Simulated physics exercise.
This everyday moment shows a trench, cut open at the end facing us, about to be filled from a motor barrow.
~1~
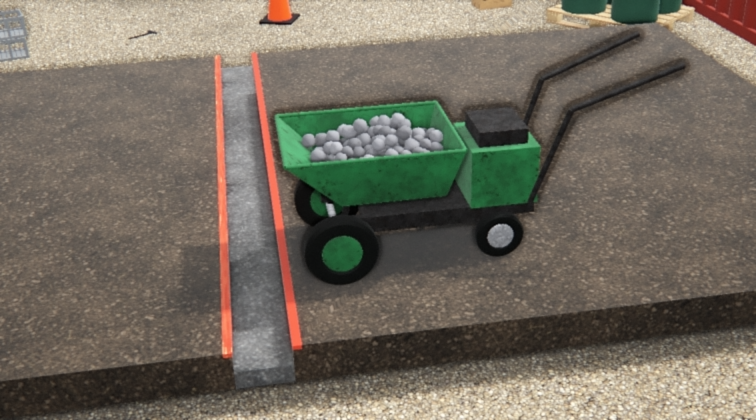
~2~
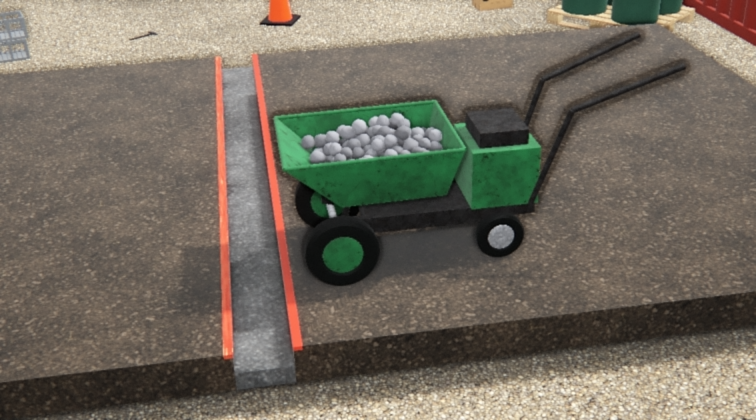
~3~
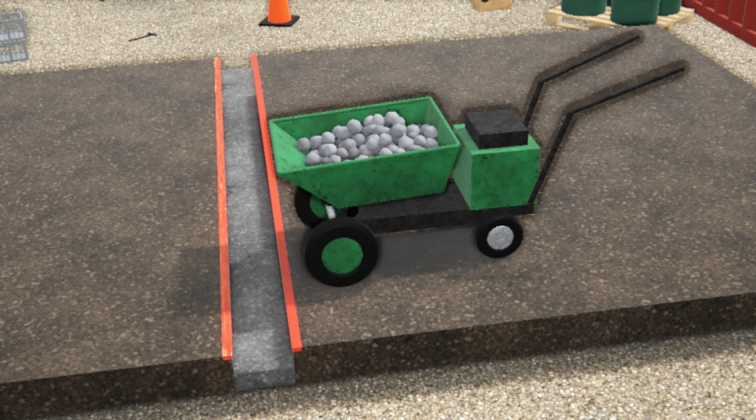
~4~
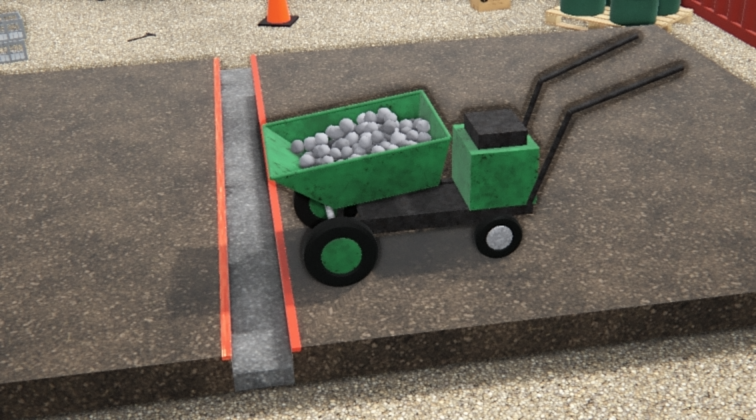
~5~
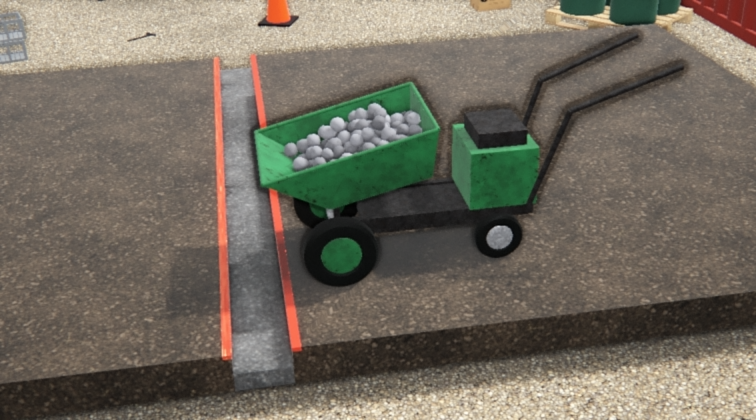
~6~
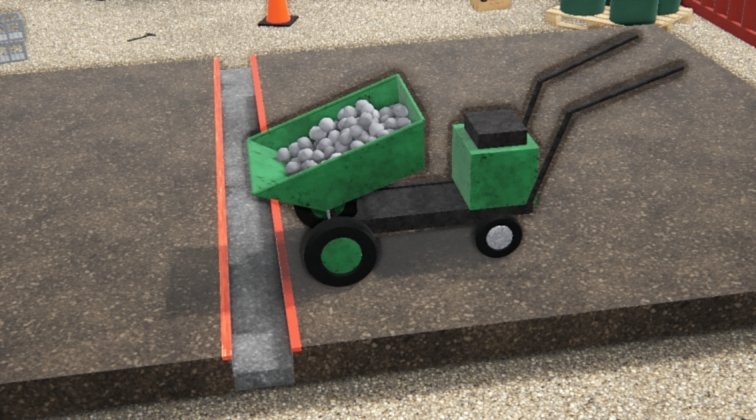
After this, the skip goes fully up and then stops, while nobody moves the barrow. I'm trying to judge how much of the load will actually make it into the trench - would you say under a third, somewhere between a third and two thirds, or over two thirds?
I would say under a third.
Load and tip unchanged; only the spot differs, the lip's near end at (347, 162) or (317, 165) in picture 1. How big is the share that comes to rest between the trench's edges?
70 and 50 percent, in that order.
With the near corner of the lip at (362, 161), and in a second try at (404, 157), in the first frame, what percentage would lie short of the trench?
In order, close to 10 and 40 in a hundred.
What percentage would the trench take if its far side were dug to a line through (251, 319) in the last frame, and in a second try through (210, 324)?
In order: 0 per cent, then 20 per cent.
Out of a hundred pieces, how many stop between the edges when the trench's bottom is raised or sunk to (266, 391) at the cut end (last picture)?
It would be close to 0 percent.
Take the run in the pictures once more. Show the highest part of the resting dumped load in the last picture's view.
At about (201, 250).
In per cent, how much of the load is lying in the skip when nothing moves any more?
25 %, about.
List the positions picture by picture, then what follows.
In the first picture, lip of the skip at (286, 168), level; top of the load at (381, 142), round cobbles; first edge of the trench at (292, 312); far edge at (226, 320), the trench under half as wide as the skip, and shallow for its width.
In the second picture, lip of the skip at (285, 170), level; top of the load at (380, 142).
In the third picture, lip of the skip at (279, 174), tipped barely; top of the load at (398, 138).
In the fourth picture, lip of the skip at (271, 179), tipped a little; top of the load at (391, 134).
In the fifth picture, lip of the skip at (263, 185), tipped a little; top of the load at (381, 130).
In the sixth picture, lip of the skip at (254, 194), tipped clearly; top of the load at (373, 123); first edge of the trench at (291, 314); far edge at (225, 322).
Soon after the last picture, skip tipped steeply; all in the skip.
A little later, skip tipped right over; most in the skip; a stray few in or heaped over the trench; about a quarter beyond it; a stray few falling.
Later still, skip tipped right over; about a quarter in the skip; a stray few in or heaped over the trench; about two thirds beyond it.
At rest, skip tipped right over; about a quarter in the skip; a stray few in or heaped over the trench; about two thirds beyond it.
